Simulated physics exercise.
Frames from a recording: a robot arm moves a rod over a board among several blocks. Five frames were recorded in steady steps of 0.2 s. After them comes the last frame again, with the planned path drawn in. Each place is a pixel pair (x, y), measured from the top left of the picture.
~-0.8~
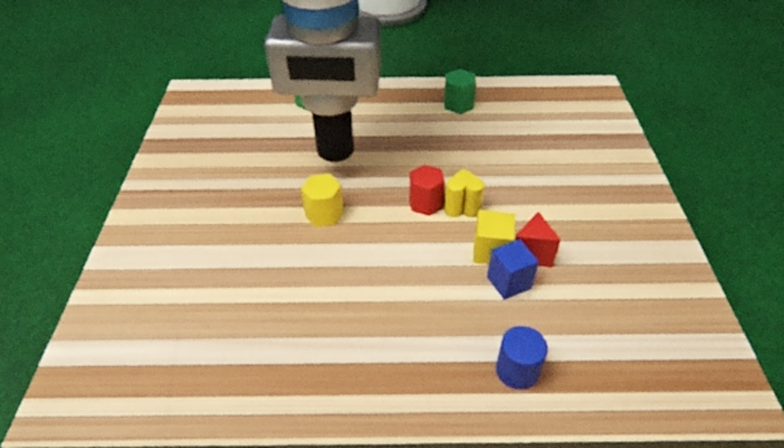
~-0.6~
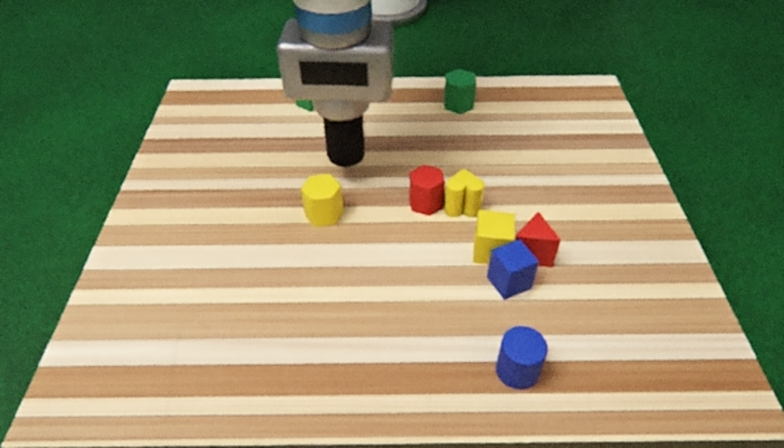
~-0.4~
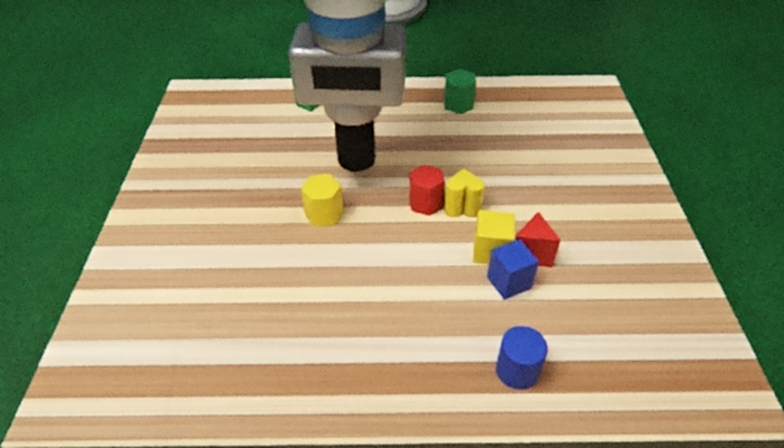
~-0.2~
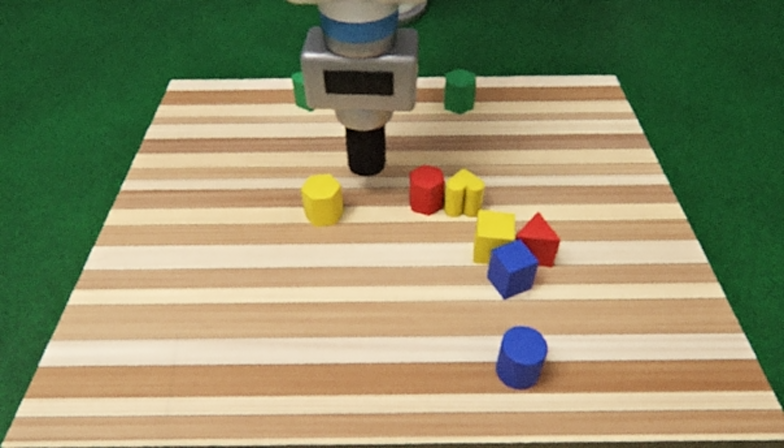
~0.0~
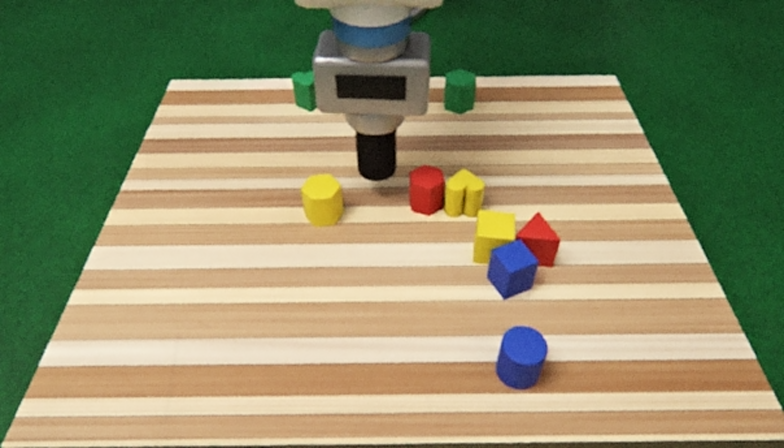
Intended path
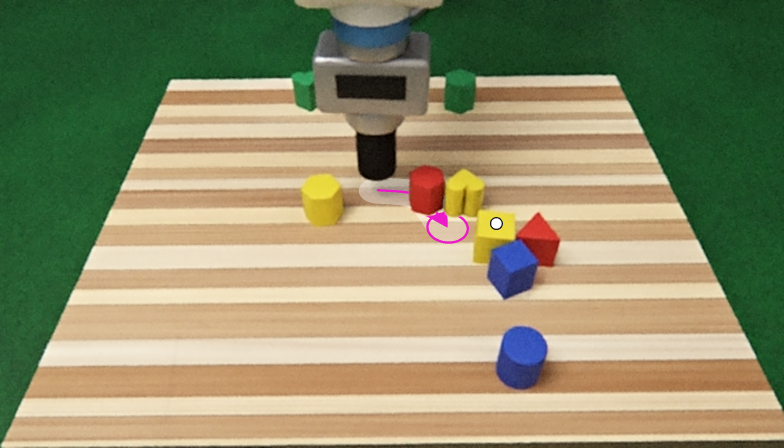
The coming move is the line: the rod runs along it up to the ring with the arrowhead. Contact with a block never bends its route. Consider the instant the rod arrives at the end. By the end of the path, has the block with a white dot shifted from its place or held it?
It shifts position.
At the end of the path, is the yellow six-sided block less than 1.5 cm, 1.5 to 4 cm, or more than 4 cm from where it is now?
The answer is under 1.5 cm.
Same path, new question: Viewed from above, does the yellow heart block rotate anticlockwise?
Yes - that is the case.
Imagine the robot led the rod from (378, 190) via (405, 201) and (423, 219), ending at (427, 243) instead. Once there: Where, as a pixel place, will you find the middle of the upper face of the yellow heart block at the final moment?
At the end it should sit near (493, 188).
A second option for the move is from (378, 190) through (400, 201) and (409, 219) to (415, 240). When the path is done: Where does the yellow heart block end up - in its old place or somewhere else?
The push reaches it.
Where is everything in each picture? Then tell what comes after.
The first picture shows rod's lower end (336, 152); yellow six-sided block (321, 186); red six-sided block (427, 176); yellow heart block (465, 180); yellow square (496, 224); blue square (515, 255).
The second picture shows rod (346, 156); blocks still.
The third picture shows rod (357, 161); blocks still.
The fourth picture shows rod (367, 165); blocks still.
The fifth picture shows rod (377, 170); yellow six-sided block (321, 186); red six-sided block (427, 176); yellow heart block (465, 180); yellow square (496, 224); blue square (515, 255).
Drawn move, from (378, 190) over (409, 193) and (432, 207) to (448, 228); the dot is on the yellow square.
The first path, step by step. Halfway along, rod (424, 178); red six-sided block (454, 188), turned 25° clockwise; yellow heart block (487, 190), turned 35° anticlockwise.
At the end, rod (449, 207); yellow six-sided block still; red six-sided block (488, 207), turned 30° anticlockwise; yellow heart block (514, 195), turned 75° anticlockwise; yellow square (517, 230), turned 20° clockwise; blue square (521, 262), turned 25° clockwise.
